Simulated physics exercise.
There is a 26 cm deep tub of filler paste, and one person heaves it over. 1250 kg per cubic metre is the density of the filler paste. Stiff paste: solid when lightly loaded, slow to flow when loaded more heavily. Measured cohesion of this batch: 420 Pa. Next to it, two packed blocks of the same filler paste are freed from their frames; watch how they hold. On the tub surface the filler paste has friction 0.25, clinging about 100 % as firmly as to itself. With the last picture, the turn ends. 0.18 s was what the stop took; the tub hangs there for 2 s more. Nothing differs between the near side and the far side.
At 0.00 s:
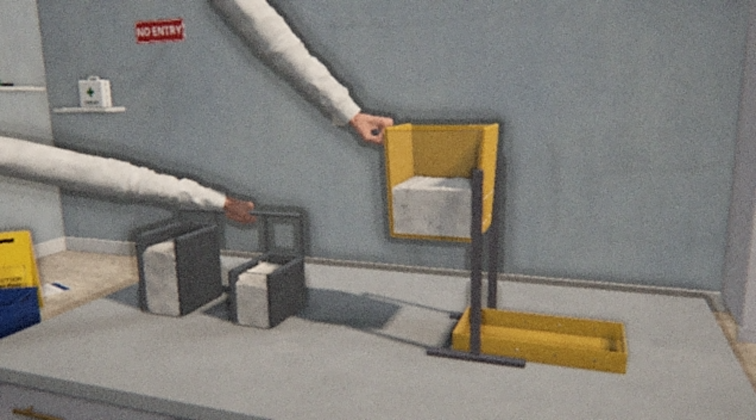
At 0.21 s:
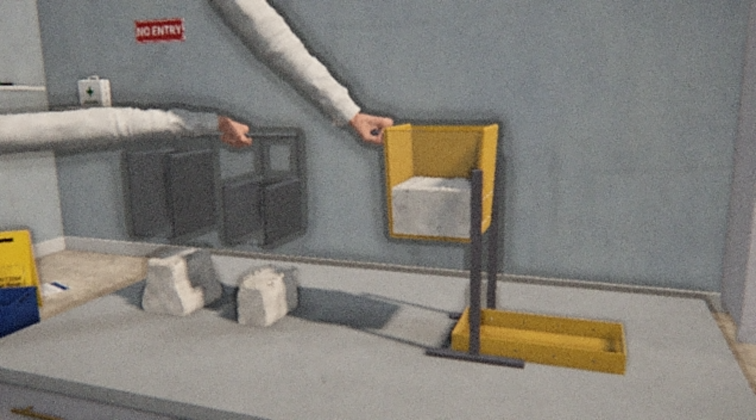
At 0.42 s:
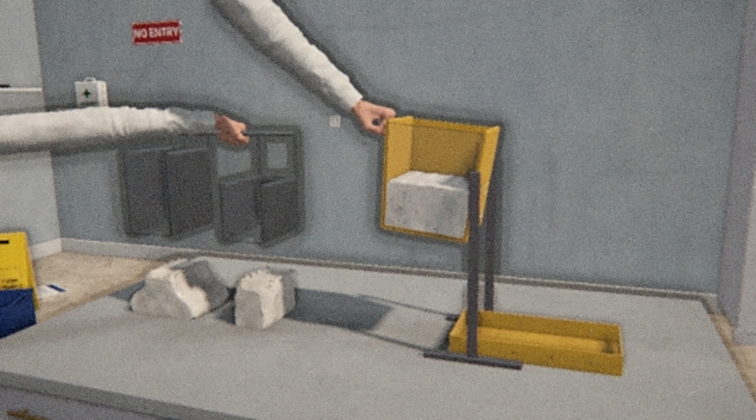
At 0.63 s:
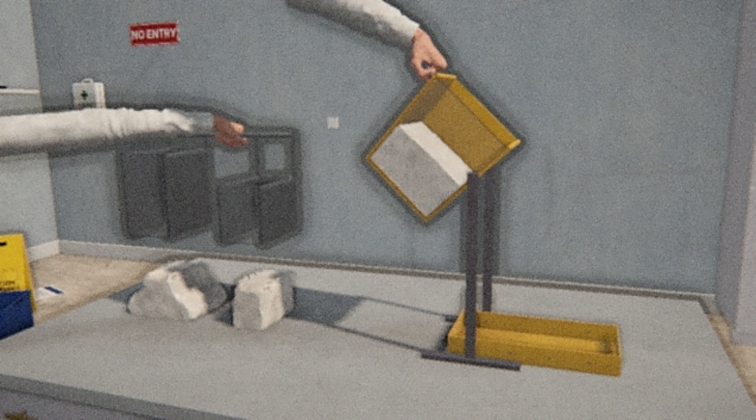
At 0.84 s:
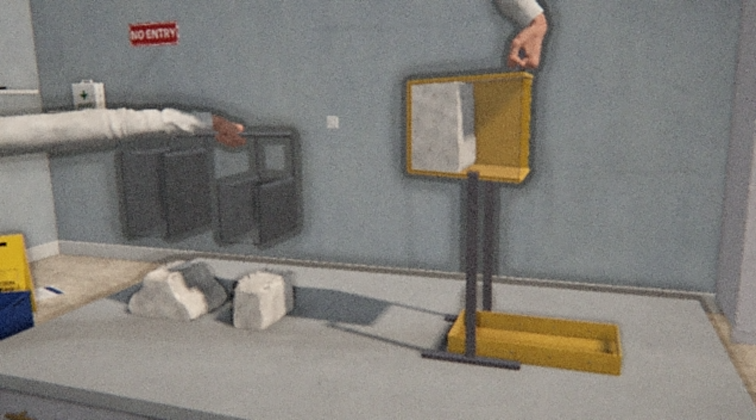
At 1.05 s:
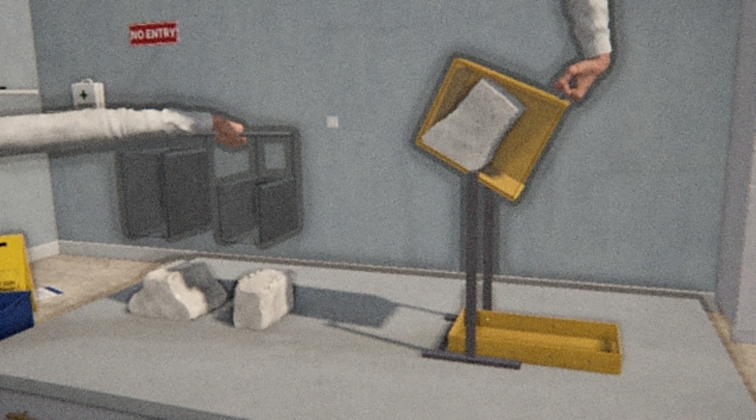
Hand lifting two dark moulds off pale blocks, the left one slumping, then another hand turning a yellow tub clockwise past sideways.
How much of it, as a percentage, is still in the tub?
Near 0 percent is still in the tub.
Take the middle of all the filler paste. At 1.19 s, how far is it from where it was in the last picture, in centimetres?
Displacement noted: Approx. 11 cm... about that.
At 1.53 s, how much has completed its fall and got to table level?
Roughly 55 per cent.
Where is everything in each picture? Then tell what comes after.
The first frame shows handle-side rim at (388, 130), tilt 0 degrees; top of the filler paste at (469, 190); blocks stand 20 cm, 13 cm (left to right).
The second frame shows handle-side rim at (387, 130), tilt 0 degrees; top of the filler paste at (469, 190); blocks stand 16 cm, 13 cm (left to right).
The third frame shows handle-side rim at (390, 122), tilt 6 degrees; top of the filler paste at (393, 181); blocks stand 13 cm, 12 cm (left to right).
The fourth frame shows handle-side rim at (438, 77), tilt 45 degrees; top of the filler paste at (402, 127); blocks stand 13 cm, 12 cm (left to right).
The fifth frame shows handle-side rim at (523, 77), tilt 90 degrees; top of the filler paste at (443, 84); blocks stand 13 cm, 12 cm (left to right).
The sixth frame shows handle-side rim at (564, 107), tilt 116 degrees; top of the filler paste at (483, 81); blocks stand 13 cm, 12 cm (left to right).
After 1.19 s, the tub is at 116 degrees and holds 82 %.
After 1.36 s, the tub is at 116 degrees and holds 24 %.
After 1.53 s, the tub is at 116 degrees and holds 0 %.
After 1.70 s, the tub is at 116 degrees and holds 0 %.
After 3.05 s, at the end, the tub is at 116 degrees and holds 0 %.
